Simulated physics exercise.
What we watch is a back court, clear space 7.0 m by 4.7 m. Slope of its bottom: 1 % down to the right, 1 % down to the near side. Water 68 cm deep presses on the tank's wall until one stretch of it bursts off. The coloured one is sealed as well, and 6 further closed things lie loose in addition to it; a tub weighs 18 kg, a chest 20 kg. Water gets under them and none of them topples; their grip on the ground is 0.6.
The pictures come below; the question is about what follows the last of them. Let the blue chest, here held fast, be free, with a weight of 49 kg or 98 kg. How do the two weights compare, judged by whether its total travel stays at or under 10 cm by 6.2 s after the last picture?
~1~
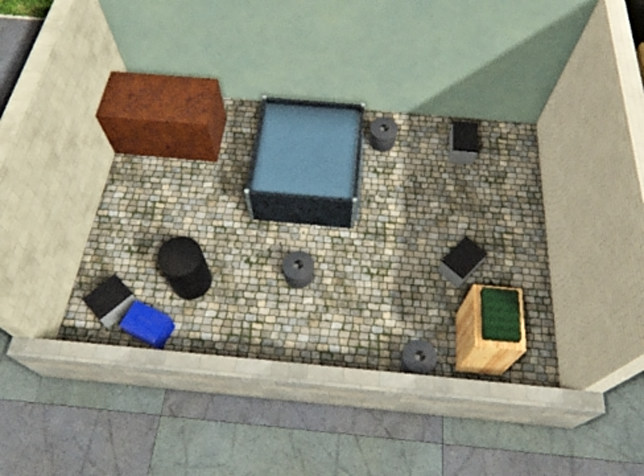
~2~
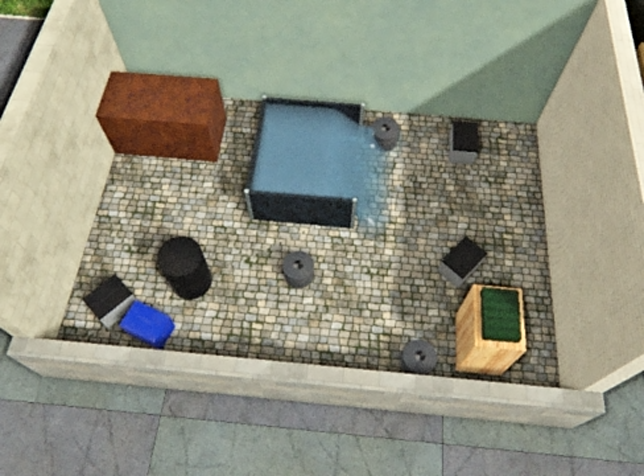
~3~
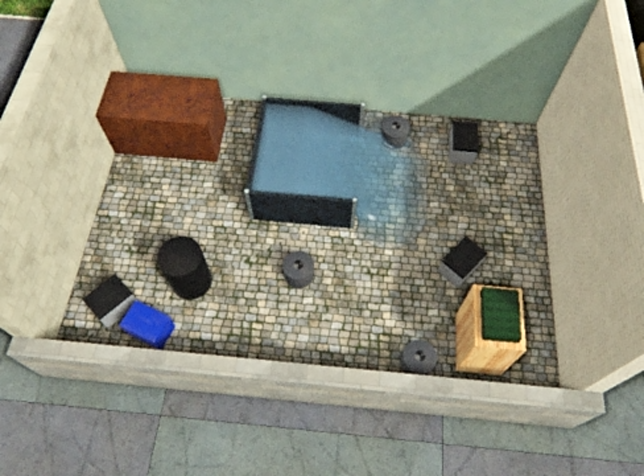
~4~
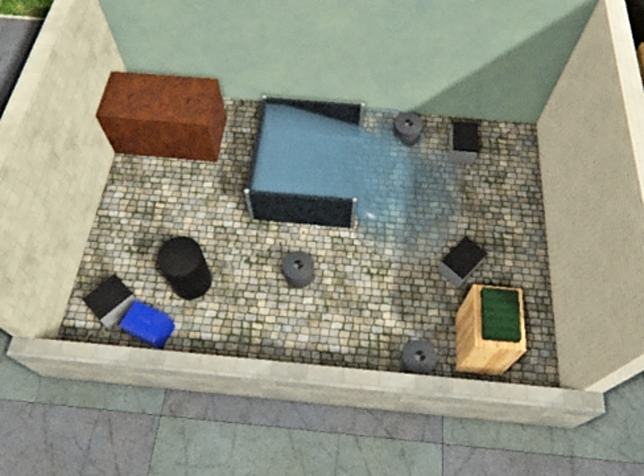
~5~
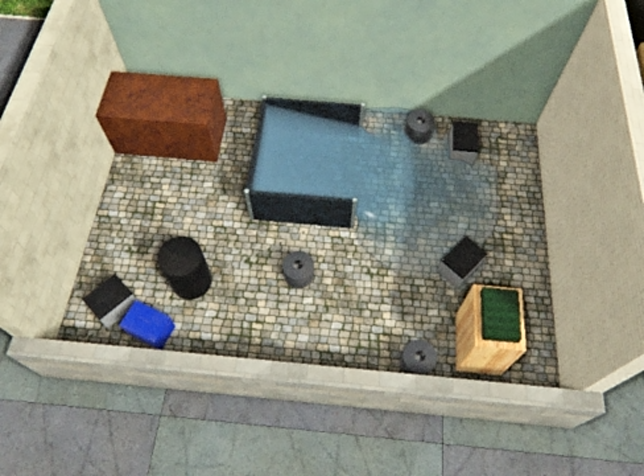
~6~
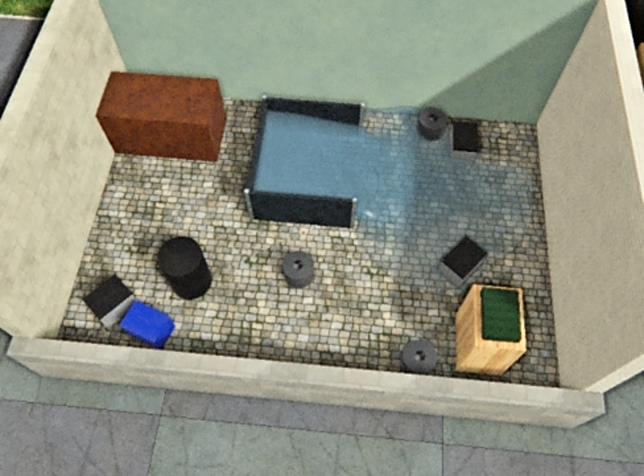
Both stay within it.
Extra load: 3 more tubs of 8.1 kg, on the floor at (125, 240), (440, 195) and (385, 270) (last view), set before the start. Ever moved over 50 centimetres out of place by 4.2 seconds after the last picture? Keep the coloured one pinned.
Each in turn: Not that far, further than that, further than that.
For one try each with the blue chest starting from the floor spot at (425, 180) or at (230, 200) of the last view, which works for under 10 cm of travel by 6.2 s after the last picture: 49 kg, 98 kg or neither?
In that order: Both fail; the lighter suffices.
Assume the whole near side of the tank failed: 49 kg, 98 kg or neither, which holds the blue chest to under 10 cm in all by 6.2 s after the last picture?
Then only the heavier mass suffices.
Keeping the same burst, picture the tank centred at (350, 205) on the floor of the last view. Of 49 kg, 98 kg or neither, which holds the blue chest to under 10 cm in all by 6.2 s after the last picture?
Then the outcome is clear: Even the lighter works.
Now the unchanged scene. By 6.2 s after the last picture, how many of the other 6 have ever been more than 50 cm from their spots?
Counting them up, I find 4.
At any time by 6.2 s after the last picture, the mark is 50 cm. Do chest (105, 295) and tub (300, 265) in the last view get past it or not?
Taking them as asked: Not beyond and not beyond.
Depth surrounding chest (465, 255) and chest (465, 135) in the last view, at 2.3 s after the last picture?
About 27 and 20 cm.
Then, 0.6 s after the last picture the blue chest would be 0 cm from its start with 49 kg and 0 cm from its start with 98 kg; 0 cm of water round it then.
Then, 2.3 s after the last picture the blue chest would be 0 cm from its start with 49 kg and 0 cm from its start with 98 kg; 0 cm of water round it then.
Then, 4.2 s after the last picture the blue chest would be 0 cm from its start with 49 kg and 0 cm from its start with 98 kg; 1 cm of water round it then.
Then, 6.2 s after the last picture the blue chest would be 0 cm from its start with 49 kg and 0 cm from its start with 98 kg; 8 cm of water round it then.
